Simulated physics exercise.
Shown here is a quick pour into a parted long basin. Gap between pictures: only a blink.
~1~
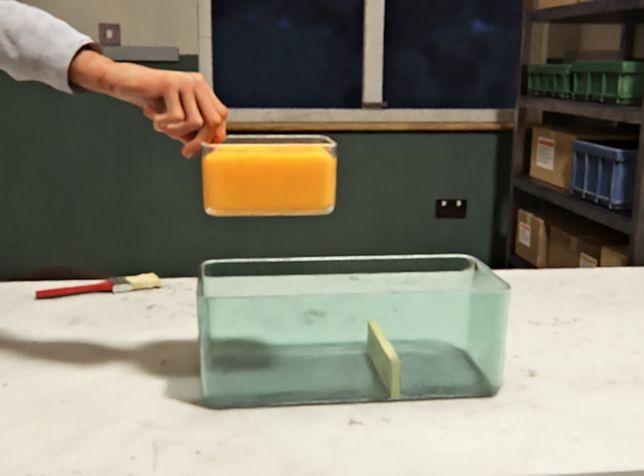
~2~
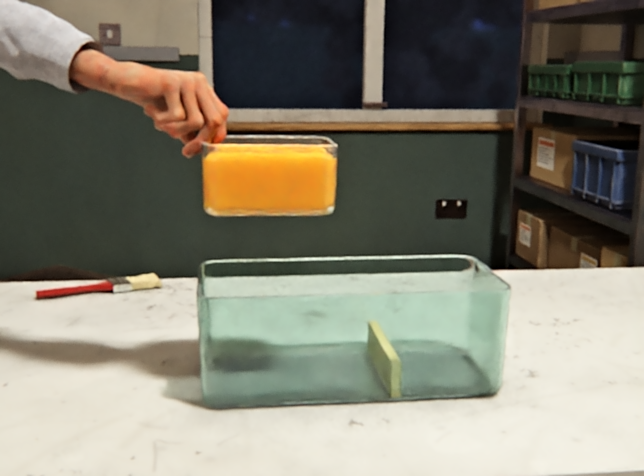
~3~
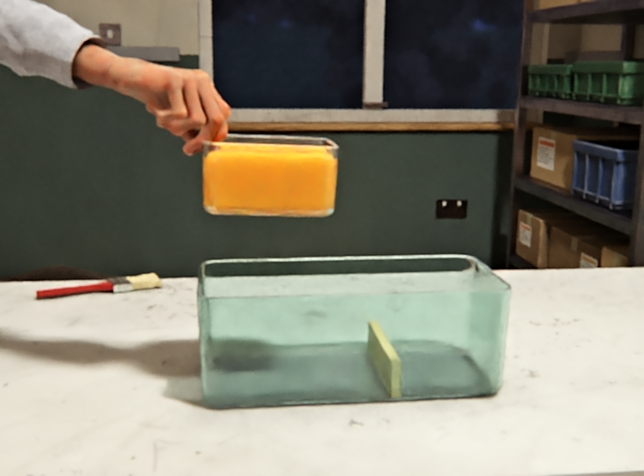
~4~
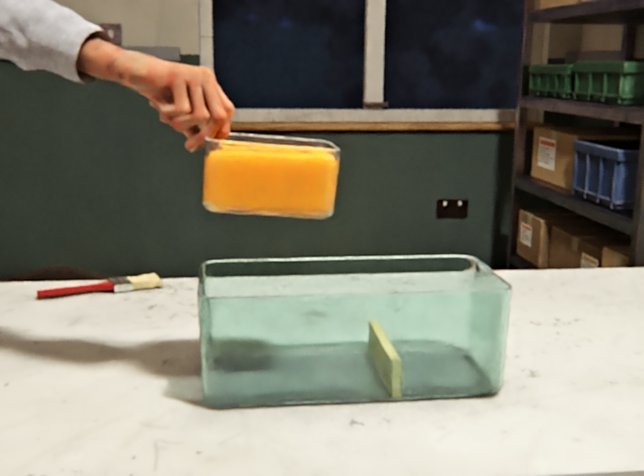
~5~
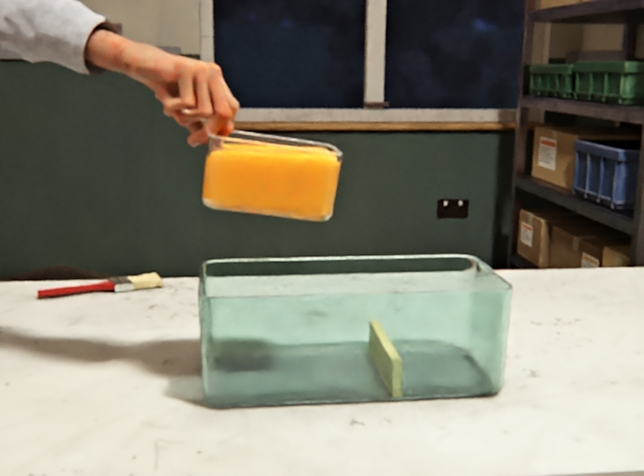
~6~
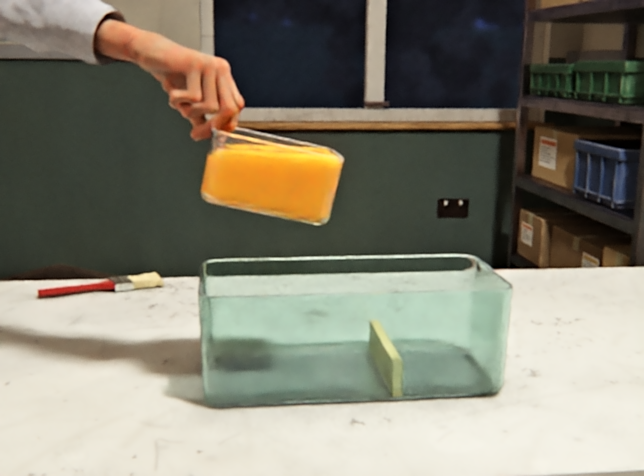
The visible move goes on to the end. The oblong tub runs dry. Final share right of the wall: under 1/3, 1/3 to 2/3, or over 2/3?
1/3 to 2/3.
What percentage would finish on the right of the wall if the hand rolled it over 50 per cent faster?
It comes to around 40 per cent.
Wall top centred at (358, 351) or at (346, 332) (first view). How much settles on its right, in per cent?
In turn some 60 and 80 in a hundred.
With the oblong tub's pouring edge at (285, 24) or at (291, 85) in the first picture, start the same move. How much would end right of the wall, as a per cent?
Close to 40 in a hundred, then close to 25 in a hundred.
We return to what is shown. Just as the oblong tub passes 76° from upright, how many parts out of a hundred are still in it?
About 40 % remains.
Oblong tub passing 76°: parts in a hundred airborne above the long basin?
Roughly 35 per cent.
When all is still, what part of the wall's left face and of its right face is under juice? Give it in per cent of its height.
On the left it is 30 per cent, on the right 60.
A moment on, the oblong tub is tipped on its side and 39 per cent is still to pour, 4 is left of the wall and 21 right of it.
Next, the oblong tub is tipped right over and 4 per cent is still to pour, 35 is left of the wall and 57 right of it.
Then the oblong tub is tipped right over and 0 per cent is still to pour, 43 is left of the wall and 56 right of it.
Later the oblong tub is tipped right over and 0 per cent is still to pour, 43 is left of the wall and 57 right of it.
At rest 43 per cent lies left of the wall, 57 right of it and 1 outside.
